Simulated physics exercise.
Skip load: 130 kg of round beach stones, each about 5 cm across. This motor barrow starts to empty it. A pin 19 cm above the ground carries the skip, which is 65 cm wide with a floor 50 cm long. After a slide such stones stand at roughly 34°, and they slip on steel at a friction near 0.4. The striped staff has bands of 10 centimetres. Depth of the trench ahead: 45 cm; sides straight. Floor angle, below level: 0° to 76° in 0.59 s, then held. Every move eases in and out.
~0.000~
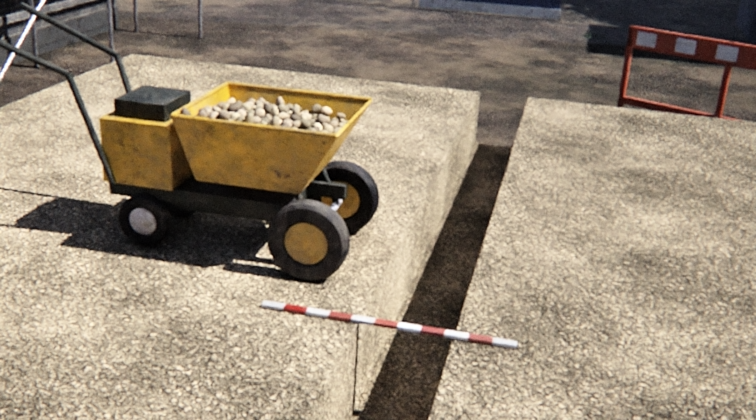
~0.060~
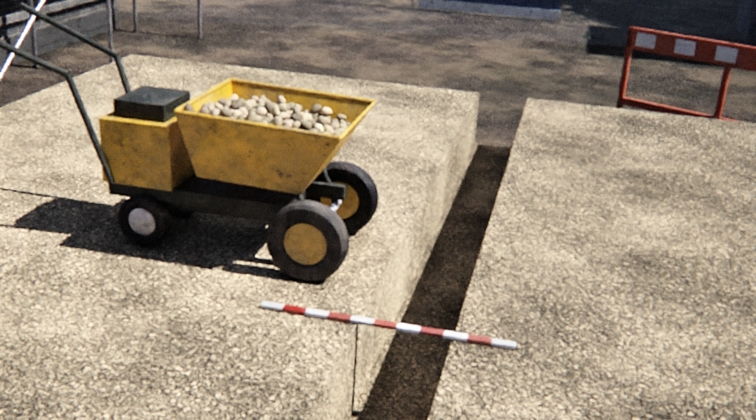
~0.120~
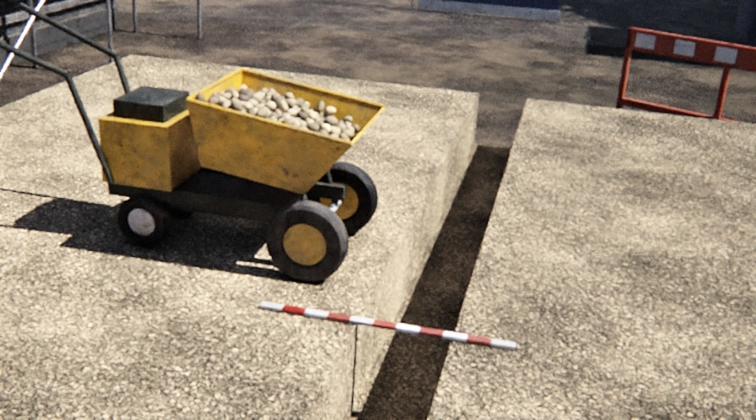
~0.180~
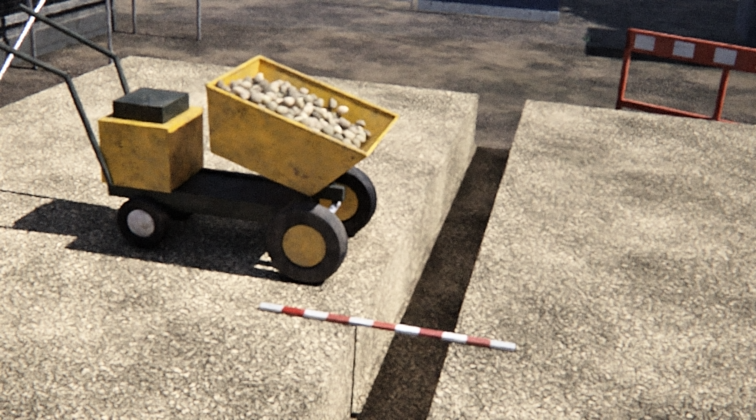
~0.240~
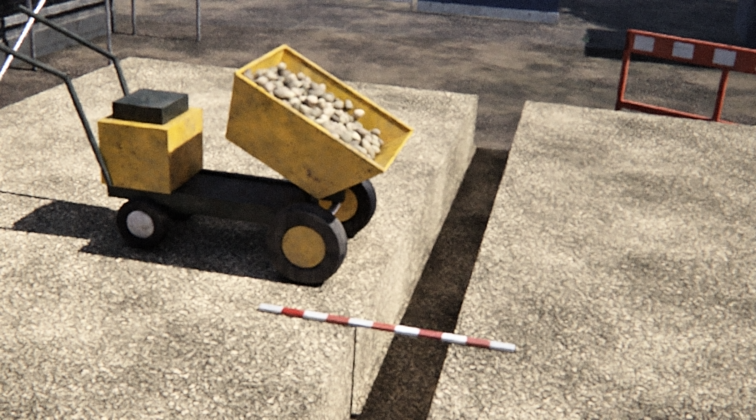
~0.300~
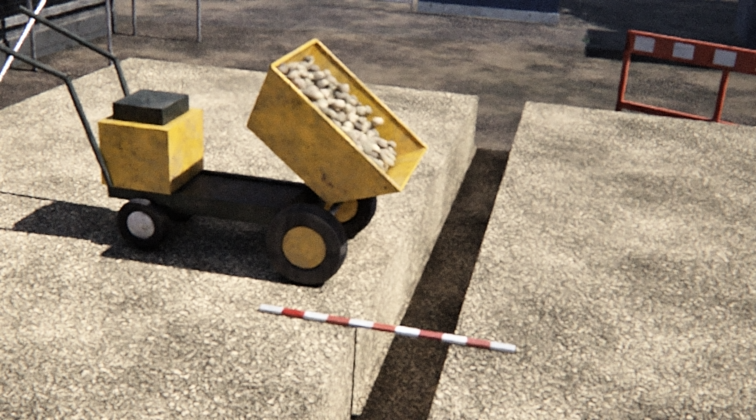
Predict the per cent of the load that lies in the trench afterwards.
37 per cent.
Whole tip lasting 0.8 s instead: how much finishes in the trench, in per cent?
About 45 percent, I'd say.
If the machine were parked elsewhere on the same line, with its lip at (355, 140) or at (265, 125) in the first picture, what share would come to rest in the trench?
Roughly 20 in a hundred, then 95 in a hundred.
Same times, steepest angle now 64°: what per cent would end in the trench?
Some 30% would finish there.
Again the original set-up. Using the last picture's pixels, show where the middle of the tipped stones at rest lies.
Roughly at pixel (511, 282).
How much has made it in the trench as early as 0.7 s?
About 10%.
After 0.4 s the floor is at 64°; 100 % in the skip; the foremost stones are at (418, 203).
After 0.7 s the floor is at 76°; 57 % in the skip, 12 % in the trench, 31 % past the trench; the foremost stones are at (520, 286).
After 1.0 s the floor is at 76°; 11 % in the skip, 25 % in the trench, 64 % past the trench; the foremost stones are at (751, 314).
After 3.0 s the floor is at 76°; 0 % in the skip, 37 % in the trench, 63 % past the trench; the foremost stones are past the picture's edge.
